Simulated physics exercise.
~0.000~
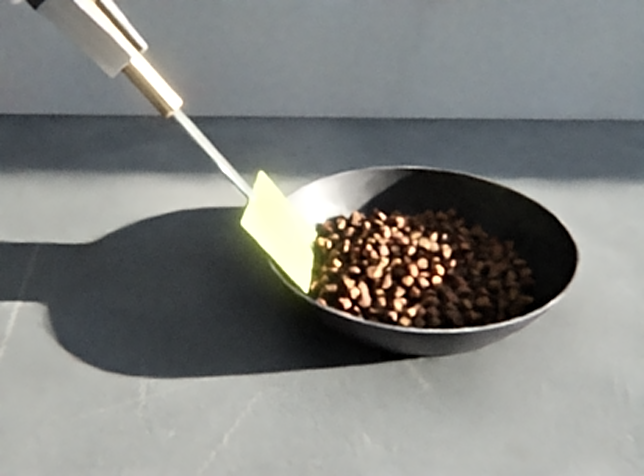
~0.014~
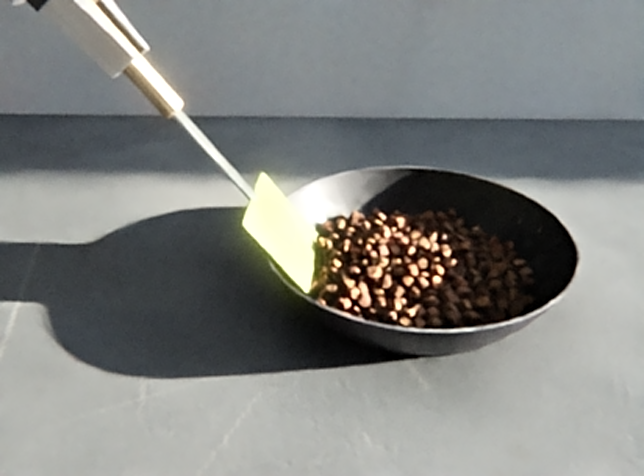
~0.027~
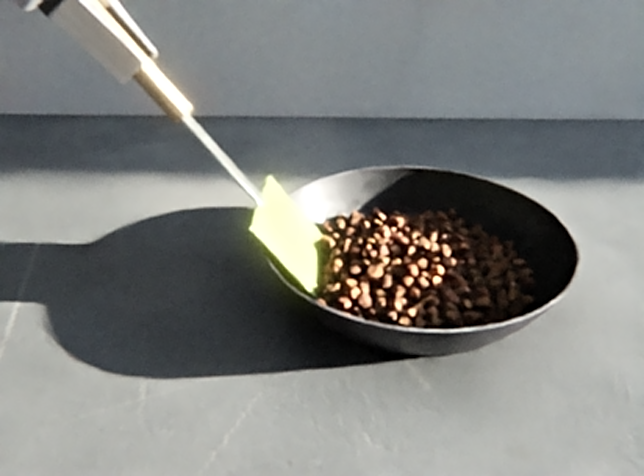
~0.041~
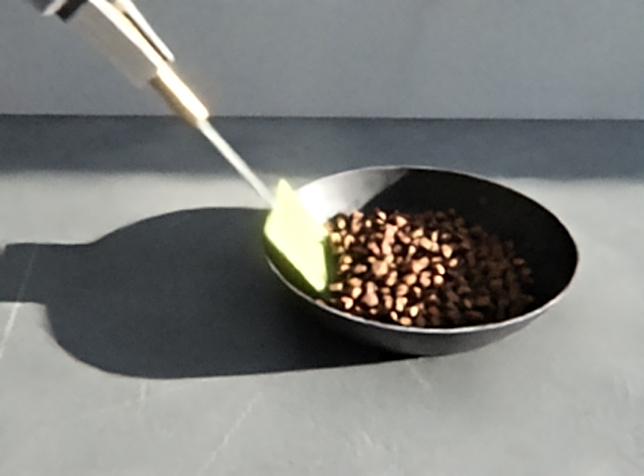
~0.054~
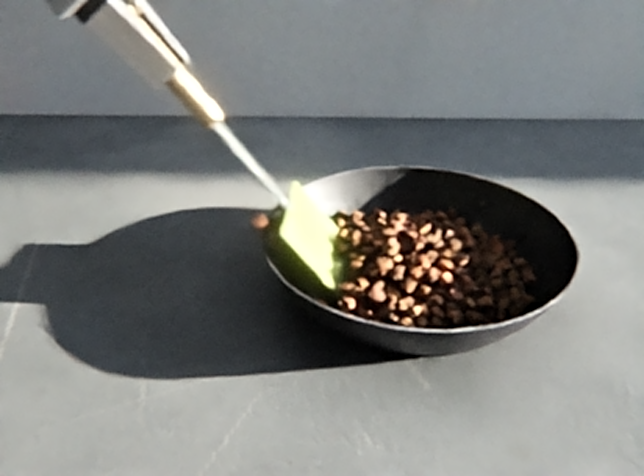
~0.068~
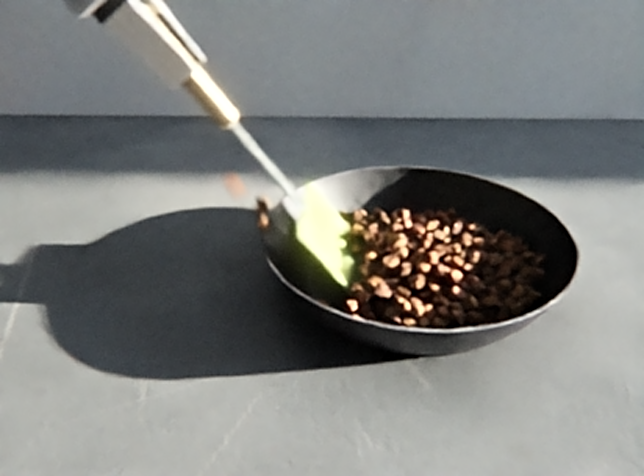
In a dark pan, a robot's yellow-green spatula slides right into a heap of brown pellets.
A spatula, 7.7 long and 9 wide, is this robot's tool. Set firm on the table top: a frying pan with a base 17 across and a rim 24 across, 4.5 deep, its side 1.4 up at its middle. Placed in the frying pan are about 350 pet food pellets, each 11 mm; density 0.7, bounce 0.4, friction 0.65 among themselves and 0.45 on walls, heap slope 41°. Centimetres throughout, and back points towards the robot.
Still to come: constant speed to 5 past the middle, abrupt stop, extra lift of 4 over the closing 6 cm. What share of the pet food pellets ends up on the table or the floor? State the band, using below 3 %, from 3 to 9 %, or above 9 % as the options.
It falls from 3 to 9 %.
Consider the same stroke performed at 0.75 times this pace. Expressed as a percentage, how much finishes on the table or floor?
Roughly 0 percent ends on the table or floor.
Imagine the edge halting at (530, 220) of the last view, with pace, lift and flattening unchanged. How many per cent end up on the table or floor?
I'd put it near 40 per cent.
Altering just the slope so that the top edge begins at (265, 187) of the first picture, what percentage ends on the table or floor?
Around 5 percent ends up on the table or floor.
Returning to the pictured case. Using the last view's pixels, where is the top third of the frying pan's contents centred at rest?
Close to pixel (516, 249).
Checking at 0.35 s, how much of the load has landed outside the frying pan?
It is near 4 percent.
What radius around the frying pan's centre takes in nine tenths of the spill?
That works out to near 45 cm.
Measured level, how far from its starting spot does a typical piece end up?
4 cm.
After 0.10 s, sloping 53°, highest piece 17 above the table; 347 in the frying pan, 4 on the blade or in flight.
After 0.14 s, sloping 53°, highest piece 23 above the table; 347 in the frying pan, 4 on the blade or in flight.
After 0.35 s, sloping 53°, highest piece 34 above the table; 330 in the frying pan, 16 on the table or floor, 5 on the blade or in flight.
After 1.40 s, sloping 53°, highest piece 5 above the table; 330 in the frying pan, 21 on the table or floor.
In the end, 330 in the frying pan, 21 on the table or floor. That is 6 % on the table or floor.
